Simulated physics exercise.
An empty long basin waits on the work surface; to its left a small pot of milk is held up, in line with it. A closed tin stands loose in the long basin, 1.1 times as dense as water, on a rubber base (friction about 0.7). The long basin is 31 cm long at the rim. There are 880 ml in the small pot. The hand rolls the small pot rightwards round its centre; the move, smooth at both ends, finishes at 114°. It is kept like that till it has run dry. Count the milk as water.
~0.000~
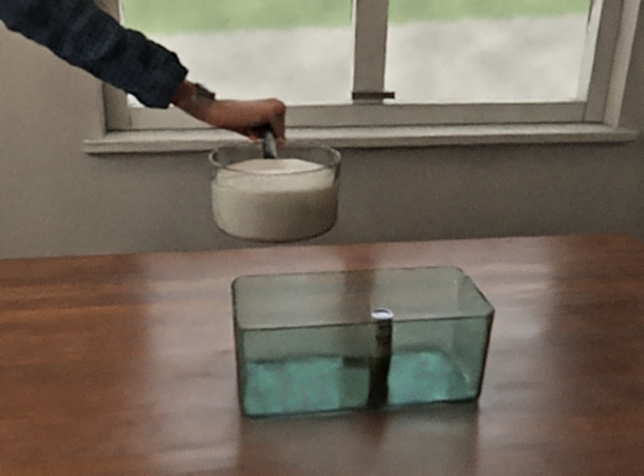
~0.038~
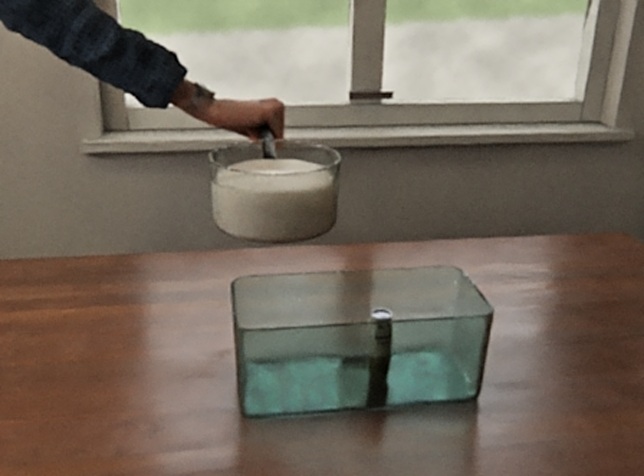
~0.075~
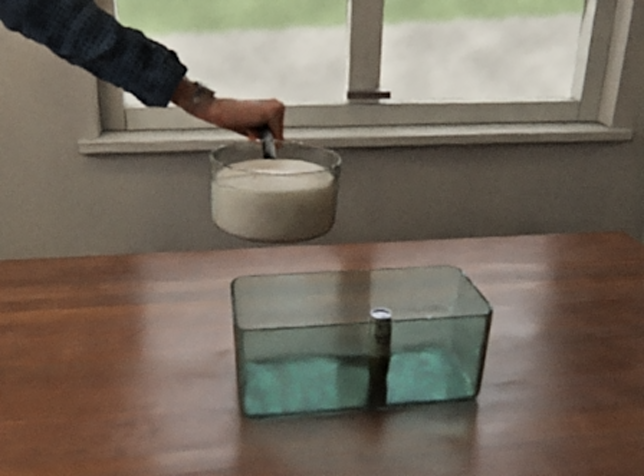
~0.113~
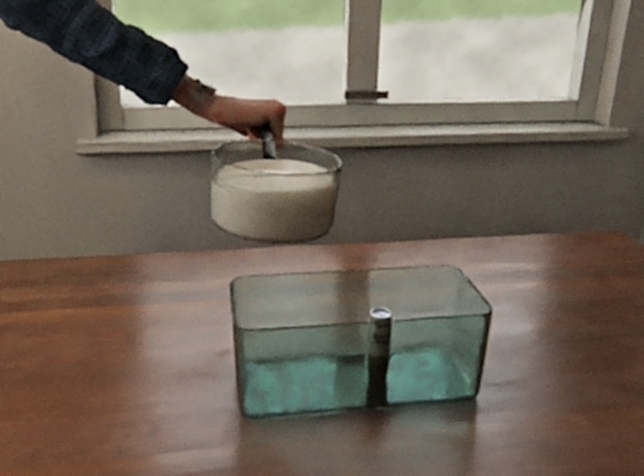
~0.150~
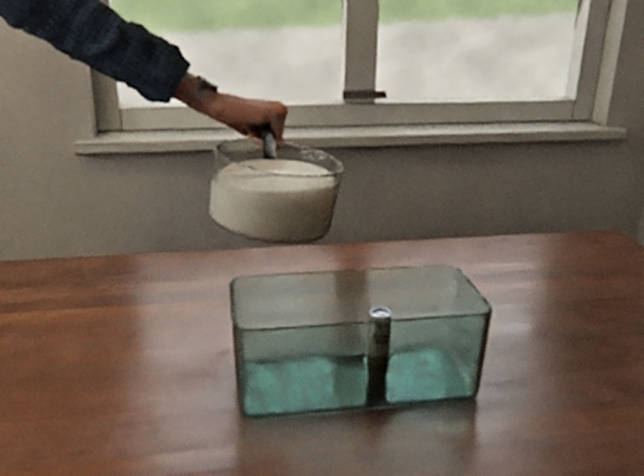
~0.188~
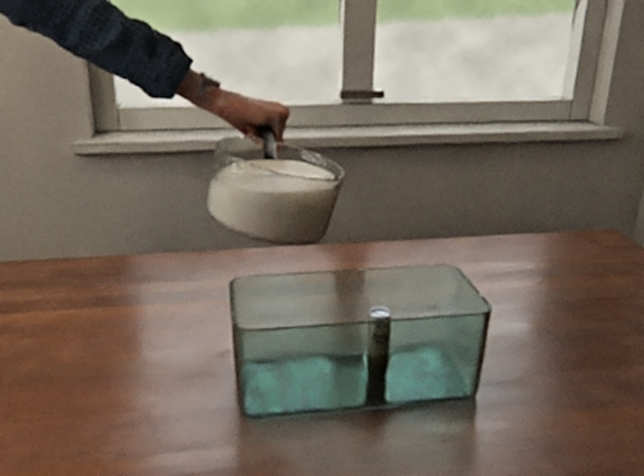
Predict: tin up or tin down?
The tin topples.
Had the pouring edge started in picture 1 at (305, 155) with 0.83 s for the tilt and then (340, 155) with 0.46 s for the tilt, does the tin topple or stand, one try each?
First it topples; then it goes over.
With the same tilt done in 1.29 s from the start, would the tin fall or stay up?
The tin keeps standing.
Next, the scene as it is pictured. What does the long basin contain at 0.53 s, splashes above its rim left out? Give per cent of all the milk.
About 10 per cent.
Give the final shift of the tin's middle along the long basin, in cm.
Some 7.0 cm.
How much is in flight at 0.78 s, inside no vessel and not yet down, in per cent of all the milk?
Some 9 per cent.
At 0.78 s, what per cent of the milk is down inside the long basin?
Near 84 in a hundred.
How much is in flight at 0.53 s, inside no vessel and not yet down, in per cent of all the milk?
About 38 per cent.
After 0.53 s the tilt is 81° and 52 per cent is still to pour; the tin stands where it began.
After 0.78 s the tilt is 113° and 7 per cent is still to pour; the tin leans 4°.
After 1.04 s the tilt is 114° and 0 per cent is still to pour; the tin leans 21°.
After 1.33 s the tilt is 114° and 0 per cent is still to pour; the tin lies on its side.
In the end the tin lies on its side.
